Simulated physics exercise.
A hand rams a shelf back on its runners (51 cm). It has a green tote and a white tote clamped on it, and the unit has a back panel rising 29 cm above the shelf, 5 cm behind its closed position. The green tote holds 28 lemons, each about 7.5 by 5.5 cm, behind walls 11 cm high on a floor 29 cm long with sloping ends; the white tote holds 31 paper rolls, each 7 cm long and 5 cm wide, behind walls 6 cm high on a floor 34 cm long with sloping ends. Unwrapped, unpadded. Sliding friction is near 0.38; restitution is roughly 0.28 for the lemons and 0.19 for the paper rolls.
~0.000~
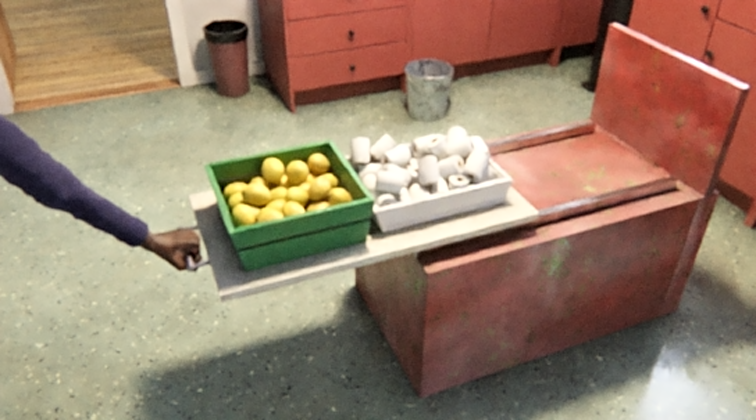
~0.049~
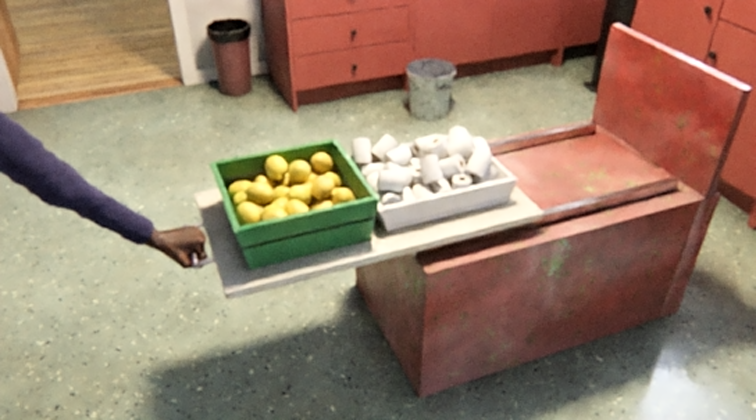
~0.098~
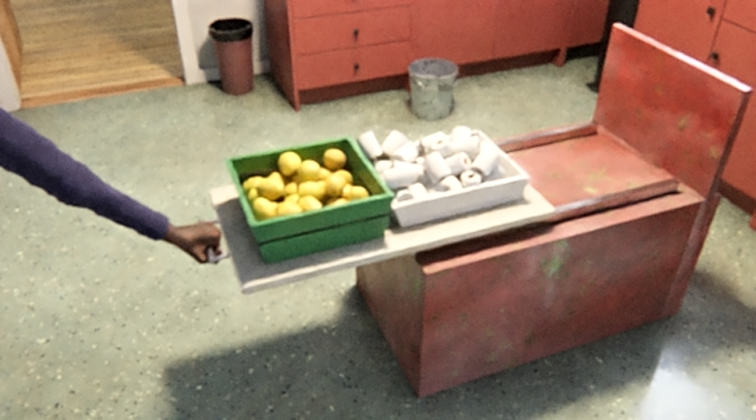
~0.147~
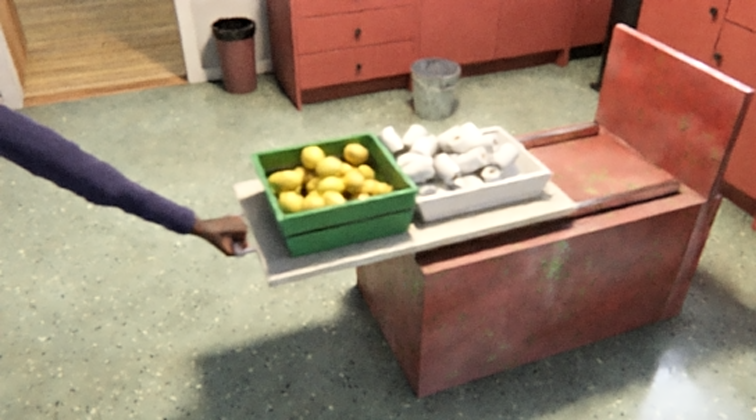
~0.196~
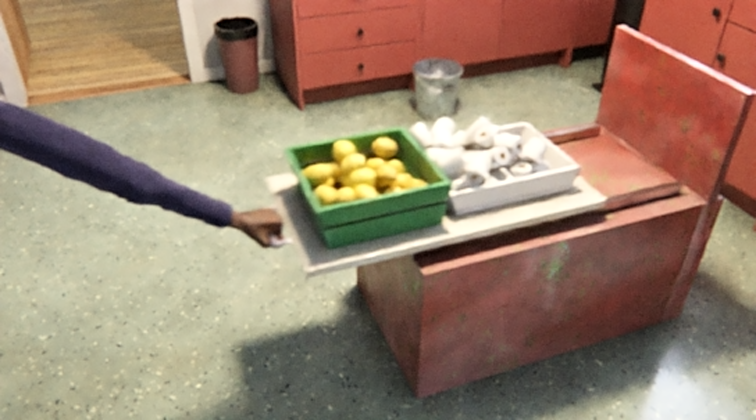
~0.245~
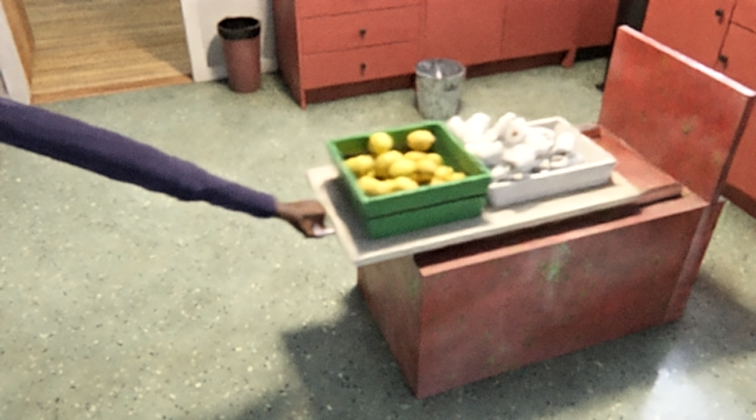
A dark-skinned hand in a purple sleeve pushes a pale shelf across a low, worn red unit, seen from above in a room with a speckled green floor. On the shelf, a green tote of yellow lemons sits left of a white tote of white paper rolls, with red drawers and two bins behind. The shelf slides right, slowly then faster, carrying both totes, while the camera shifts slightly.
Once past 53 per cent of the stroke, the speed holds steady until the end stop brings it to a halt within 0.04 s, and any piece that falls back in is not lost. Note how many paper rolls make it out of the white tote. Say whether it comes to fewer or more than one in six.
More.
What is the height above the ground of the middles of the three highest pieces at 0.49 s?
Mean height: Some 74 cm.
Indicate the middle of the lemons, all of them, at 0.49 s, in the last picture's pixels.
At about (475, 166).
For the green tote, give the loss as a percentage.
Green tote, 5 in a hundred gone.
After 0.29 s, end of travel.
After 0.37 s, 0 of 28 out of the green tote and 2 of 31 out of the white tote.
After 0.49 s, 0 of 28 out of the green tote and 7 of 31 out of the white tote.
After 0.71 s, 2 of 28 out of the green tote and 8 of 31 out of the white tote.
Final count (at 1.14 s), 2 of 28 out of the green tote and 8 of 31 out of the white tote. Asked share, 8 of 31, 26 per cent.
